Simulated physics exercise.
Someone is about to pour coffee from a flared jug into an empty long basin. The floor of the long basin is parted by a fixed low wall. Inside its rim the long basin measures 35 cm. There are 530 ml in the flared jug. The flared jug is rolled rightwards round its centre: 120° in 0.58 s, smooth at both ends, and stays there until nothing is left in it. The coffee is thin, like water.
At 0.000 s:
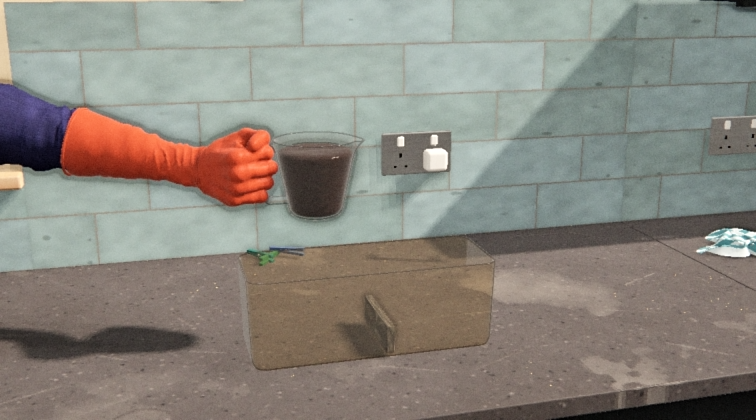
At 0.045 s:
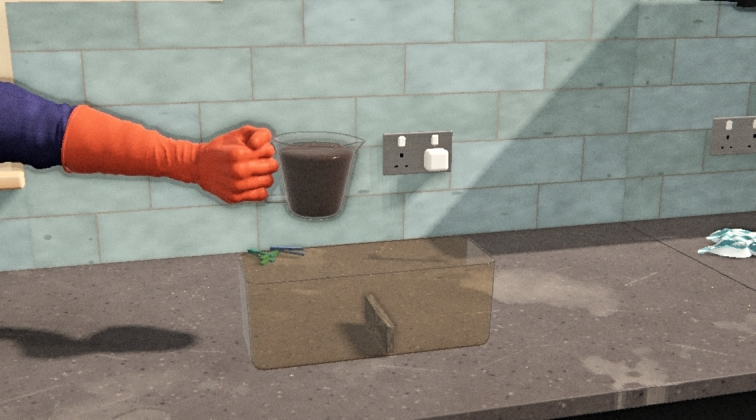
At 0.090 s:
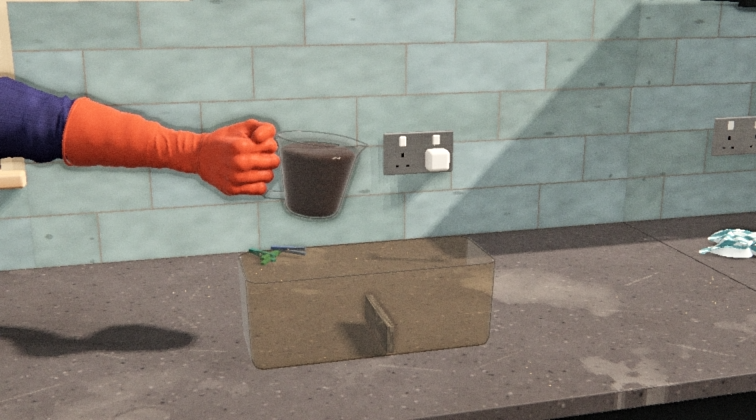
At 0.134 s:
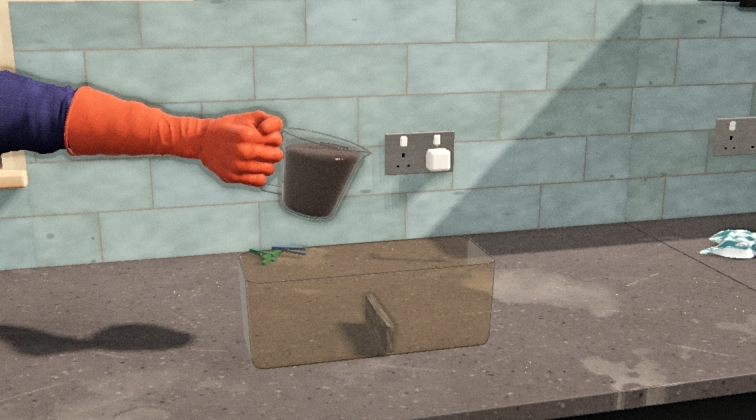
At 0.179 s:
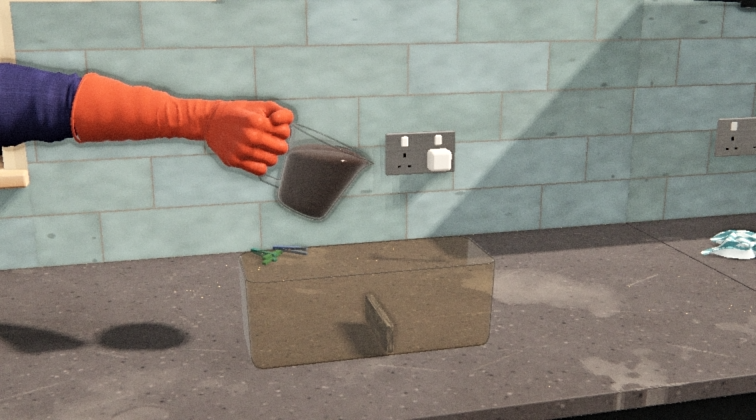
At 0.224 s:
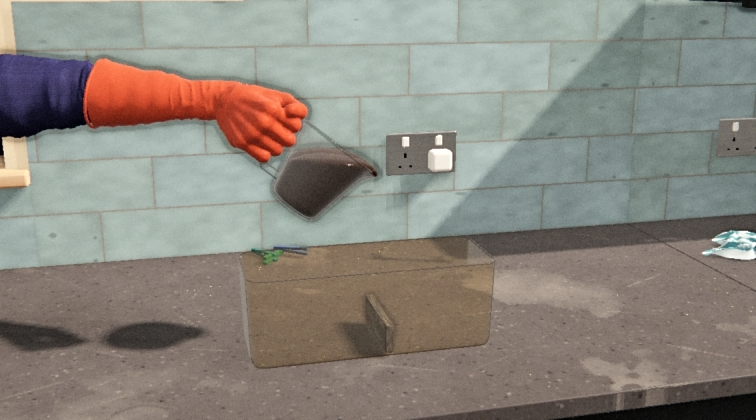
A red-gloved hand holding a clear jug of dark liquid above a long transparent basin, tilting it steadily rightwards.
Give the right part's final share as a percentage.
The far part has some 63 per cent.
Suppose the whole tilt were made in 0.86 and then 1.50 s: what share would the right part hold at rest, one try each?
In turn about 80 and 90 per cent.
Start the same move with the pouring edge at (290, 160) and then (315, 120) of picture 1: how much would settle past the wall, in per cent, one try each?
In turn about 10 and 15 per cent.
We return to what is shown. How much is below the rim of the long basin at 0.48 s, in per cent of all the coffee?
Some 50 per cent.
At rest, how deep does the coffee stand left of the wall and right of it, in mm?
Left about 8 mm, right about 18 mm.
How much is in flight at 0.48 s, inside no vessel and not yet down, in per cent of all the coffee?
About 24 per cent.
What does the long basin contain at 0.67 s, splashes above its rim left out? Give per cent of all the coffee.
About 96 per cent.
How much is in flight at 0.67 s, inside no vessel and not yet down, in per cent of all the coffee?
Some 4 per cent.
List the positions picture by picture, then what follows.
In the first frame, it leans 0°; its right rim is at (365, 138); the coffee meets the walls at (277, 152) and (352, 148); the long basin's rim runs from (243, 270) to (481, 250); the wall's top is at (379, 311).
In the second frame, it leans 2°; its right rim is at (366, 139); the coffee meets the walls at (278, 151) and (352, 149).
In the third frame, it leans 7°; its right rim is at (369, 144); the coffee meets the walls at (280, 149) and (355, 150).
In the fourth frame, it leans 15°; its right rim is at (372, 151); the coffee meets the walls at (284, 148) and (359, 152).
In the fifth frame, it leans 26°; its right rim is at (375, 162); the coffee meets the walls at (287, 153) and (363, 156).
In the sixth frame, it leans 39°; its right rim is at (375, 176); the coffee meets the walls at (284, 164) and (368, 166); 2 per cent is over the edge.
Then, 0.48 s in, the tilt is 112° and 26 per cent is still to pour, 4 is left of the wall and 46 right of it.
Then, 0.67 s in, the tilt is 120° and 0 per cent is still to pour, 31 is left of the wall and 64 right of it.
Then, 0.87 s in, the tilt is 120° and 0 per cent is still to pour, 35 is left of the wall and 63 right of it.
Then, 1.08 s in, the tilt is 120° and 0 per cent is still to pour, 35 is left of the wall and 63 right of it.
Finally, 35 per cent lies left of the wall, 63 right of it and 2 outside.
